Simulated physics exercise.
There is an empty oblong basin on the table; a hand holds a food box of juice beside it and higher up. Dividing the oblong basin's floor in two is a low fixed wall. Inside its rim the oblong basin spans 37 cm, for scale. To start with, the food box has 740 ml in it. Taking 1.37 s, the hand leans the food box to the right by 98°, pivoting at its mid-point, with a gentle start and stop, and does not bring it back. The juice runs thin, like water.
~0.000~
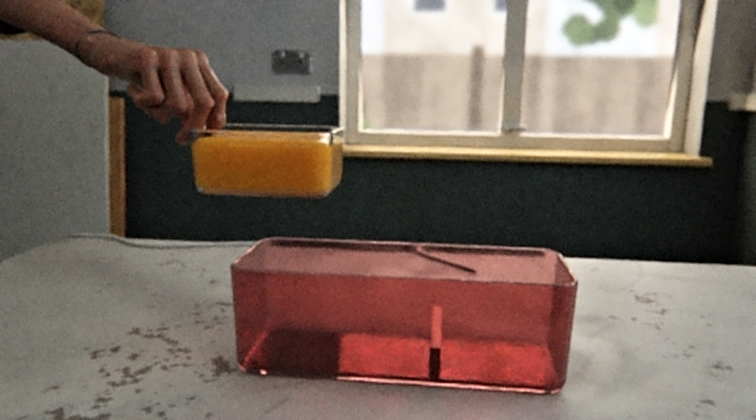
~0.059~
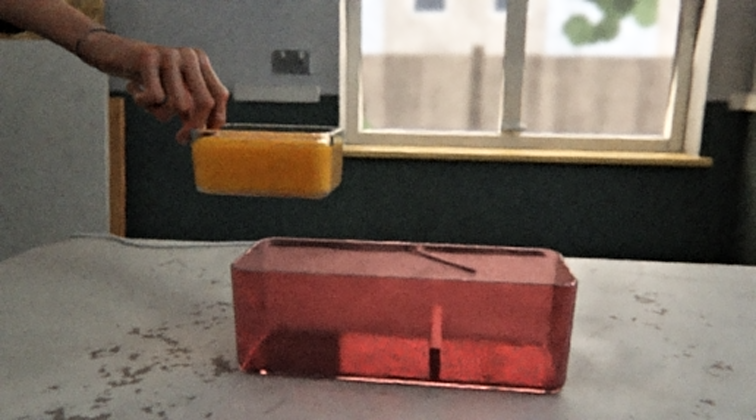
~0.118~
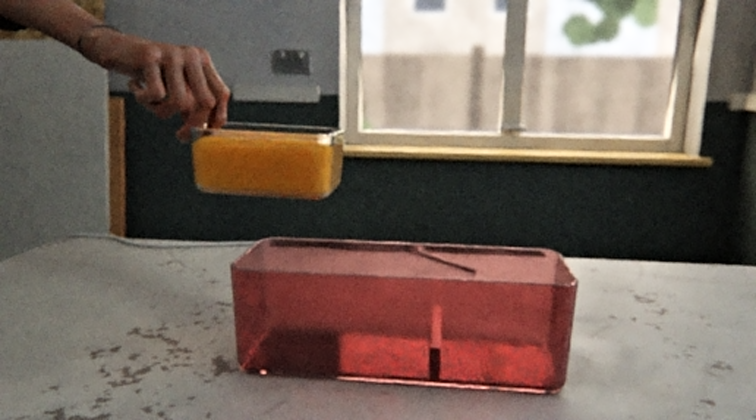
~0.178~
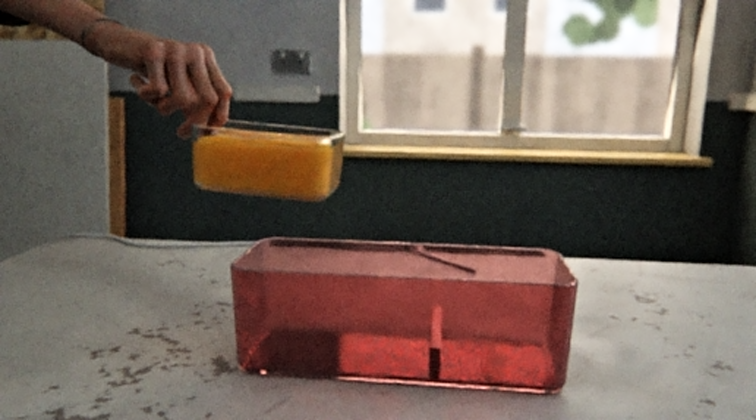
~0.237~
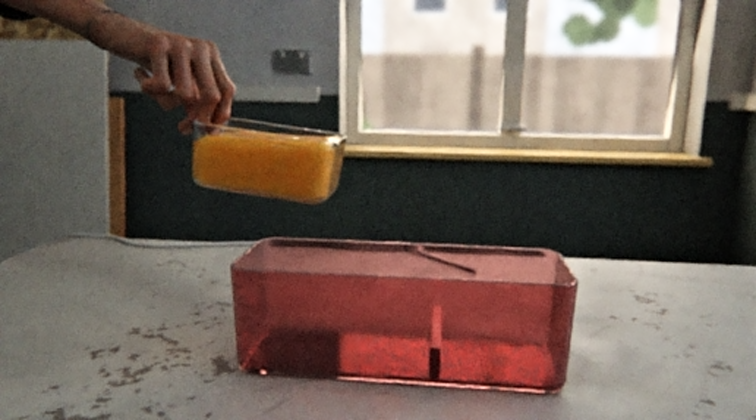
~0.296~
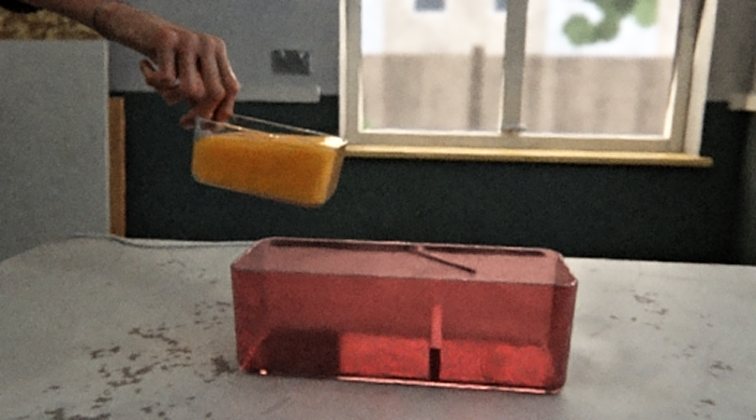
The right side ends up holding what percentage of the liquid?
About 9 in every hundred parts.
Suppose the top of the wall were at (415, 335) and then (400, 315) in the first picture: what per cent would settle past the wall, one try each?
The first try gives 30 percent and the second 50 percent.
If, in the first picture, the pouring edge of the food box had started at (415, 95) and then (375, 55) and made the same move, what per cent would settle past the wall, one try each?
It comes to 70 per cent, and then 55 per cent.
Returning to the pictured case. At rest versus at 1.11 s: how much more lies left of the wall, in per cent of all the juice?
About 8 per cent.
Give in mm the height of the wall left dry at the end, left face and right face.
Left side: Around 16 mm. Right side: Around 36 mm.
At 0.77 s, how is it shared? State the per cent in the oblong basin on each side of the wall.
Left: Around 26. Right: Around 0.
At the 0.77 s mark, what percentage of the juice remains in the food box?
Close to 44 in a hundred.
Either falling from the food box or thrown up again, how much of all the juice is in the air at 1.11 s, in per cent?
Around 4 percent of it is airborne.
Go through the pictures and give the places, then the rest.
In the first picture, tilt 0°; pouring edge (337, 132); surface from (208, 137) to (336, 140); the oblong basin's rim runs from (247, 253) to (567, 268); the wall's top is at (436, 326).
In the second picture, tilt 0°; pouring edge (337, 133); surface from (208, 137) to (336, 140).
In the third picture, tilt 2°; pouring edge (338, 134); surface from (208, 136) to (337, 141).
In the fourth picture, tilt 4°; pouring edge (339, 137); surface from (209, 136) to (338, 141).
In the fifth picture, tilt 7°; pouring edge (340, 141); surface from (210, 136) to (339, 142).
In the sixth picture, tilt 11°; pouring edge (341, 146); surface from (210, 136) to (341, 143).
Then, 0.77 s in, the tilt is 58° and 44 per cent is still to pour, 25 is left of the wall and 0 right of it.
Then, 1.11 s in, the tilt is 90° and 10 per cent is still to pour, 80 is left of the wall and 3 right of it.
Then, 1.48 s in, the tilt is 98° and 1 per cent is still to pour, 91 is left of the wall and 5 right of it.
Then, 1.87 s in, the tilt is 98° and 0 per cent is still to pour, 88 is left of the wall and 9 right of it.
Finally, 88 per cent lies left of the wall, 9 right of it and 3 outside.
